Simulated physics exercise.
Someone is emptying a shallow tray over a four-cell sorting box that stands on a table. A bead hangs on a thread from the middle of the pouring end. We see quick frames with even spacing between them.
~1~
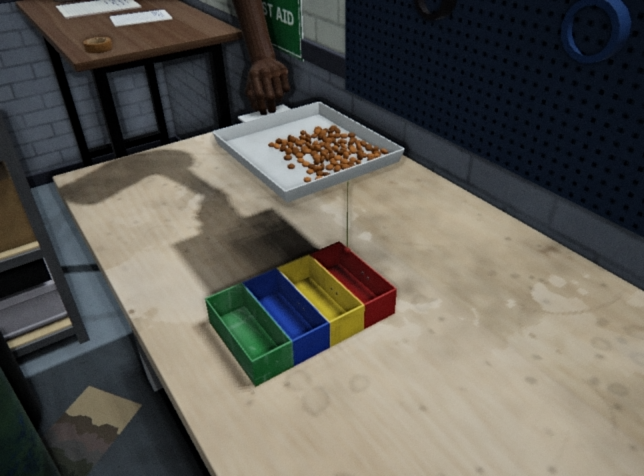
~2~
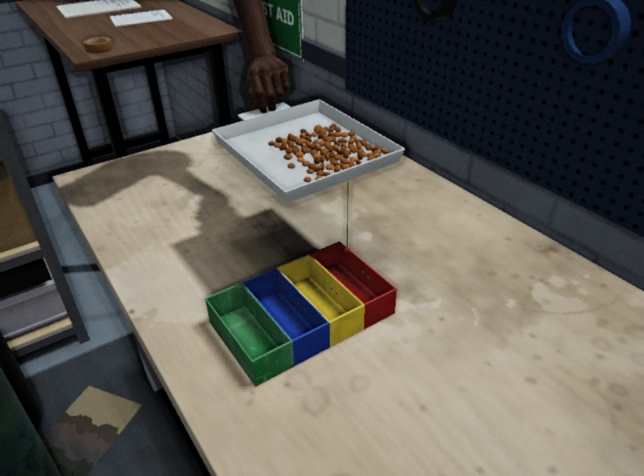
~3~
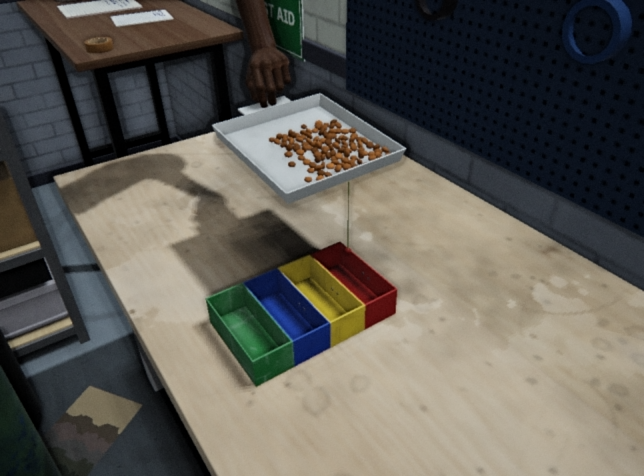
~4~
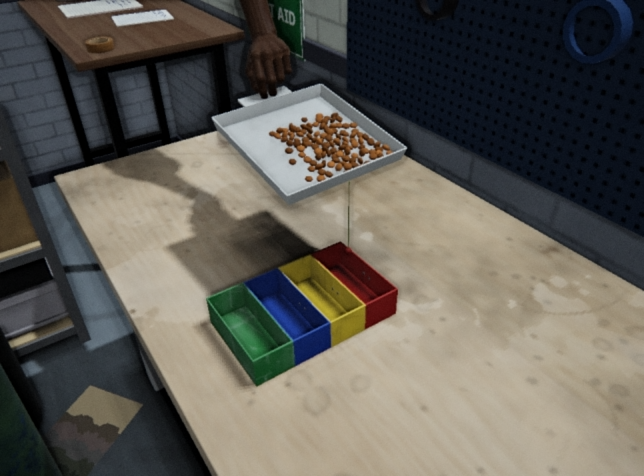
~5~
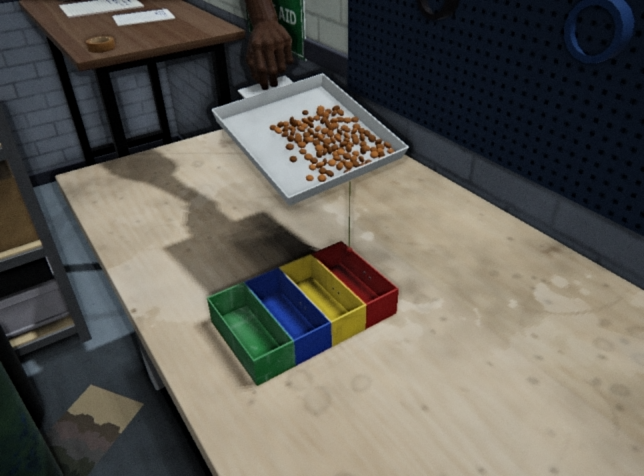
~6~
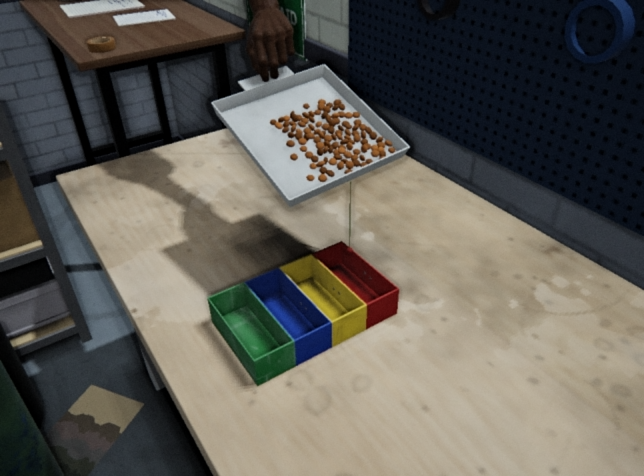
A shallow pale tray of small brown pieces, gripped at its far edge by a dark-skinned hand, first stays nearly level, then gradually tilts, its near left corner dipping slightly. Below it, a sorting box with green, blue, yellow and red cells from left to right sits empty on a stained wooden table. The steady high view shows a workshop-like room with a dark pegboard behind and papers on a brown table.
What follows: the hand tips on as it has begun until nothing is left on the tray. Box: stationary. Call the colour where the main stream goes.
I call yellow.
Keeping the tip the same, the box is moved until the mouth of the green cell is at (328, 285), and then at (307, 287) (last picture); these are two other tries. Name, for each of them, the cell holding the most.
First the cell in green, then the cell in green.
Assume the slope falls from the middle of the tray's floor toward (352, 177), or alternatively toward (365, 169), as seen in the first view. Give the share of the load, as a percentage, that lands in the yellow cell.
I'd say some 10 in a hundred at first, then 0 in a hundred.
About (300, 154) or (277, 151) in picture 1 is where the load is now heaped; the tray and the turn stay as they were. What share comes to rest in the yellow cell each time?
Respectively 60 and 60 per cent.
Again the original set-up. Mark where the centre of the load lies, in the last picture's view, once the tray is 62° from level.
The load is centred near (339, 166).
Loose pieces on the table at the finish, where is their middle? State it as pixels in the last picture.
Their middle ends up at roughly (453, 317).
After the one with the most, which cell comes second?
The one in second place is the red cell.
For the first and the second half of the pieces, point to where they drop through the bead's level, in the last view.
I'd place the first part at (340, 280) and the rest at (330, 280).
Shortly afterwards, tray tipped steeply; the whole lot on the tray.
Next, tray tipped past a quarter turn; near a third on the tray; near a quarter in the yellow cell; a little in the red cell; a little in the blue cell; near a quarter falling or outside the box.
Some moments later, tray tipped past a quarter turn; near half in the yellow cell; near a third in the red cell; a little in the blue cell; a little falling or outside the box.
In the end, tray tipped past a quarter turn; near half in the yellow cell; near a third in the red cell; a little in the blue cell; none at all in the green cell; a little outside the box.
